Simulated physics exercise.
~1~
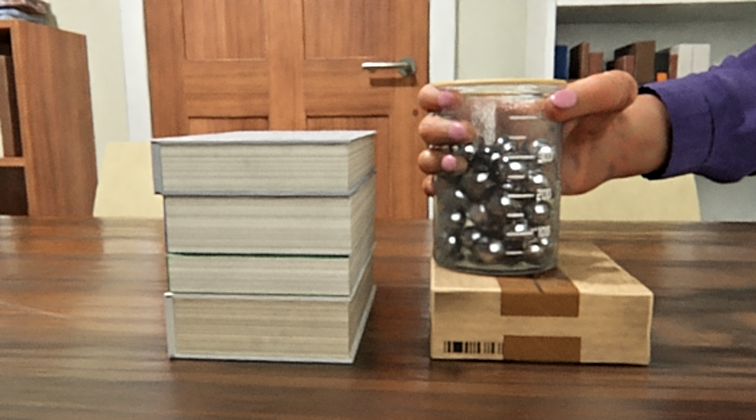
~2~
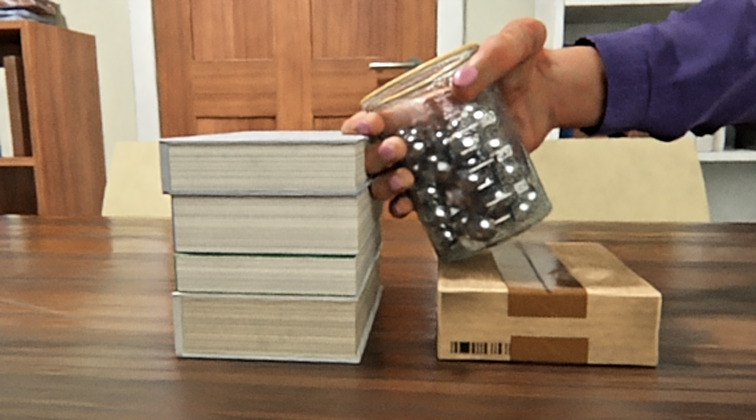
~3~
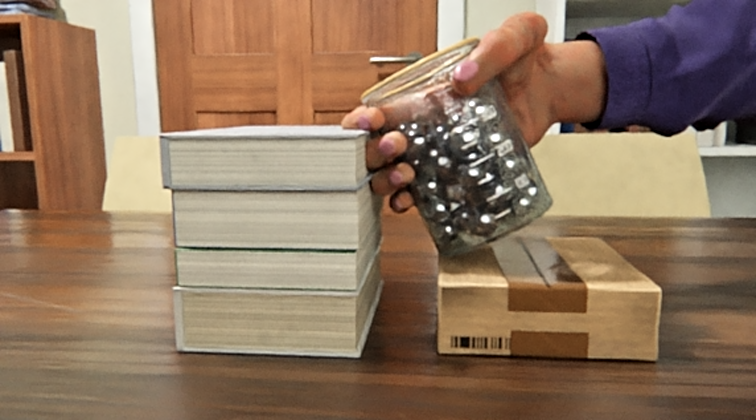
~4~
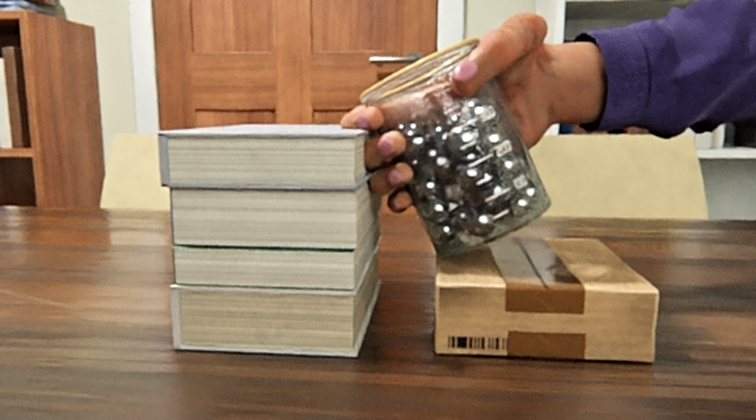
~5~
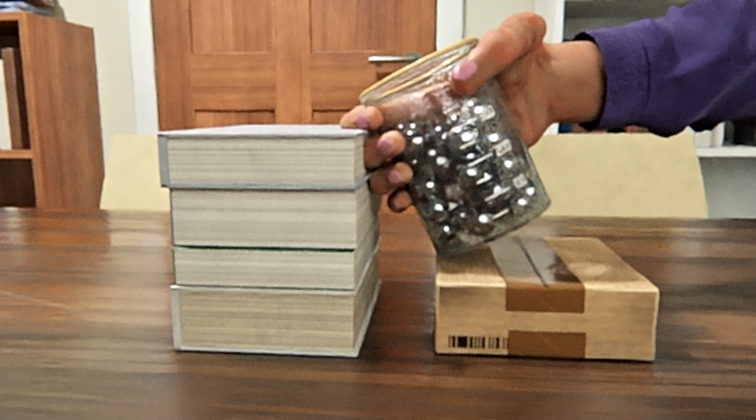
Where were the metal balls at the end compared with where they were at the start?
At the end the balls were a little farther left and slightly higher, closer to the stack of books than when the beaker stood upright on the box.
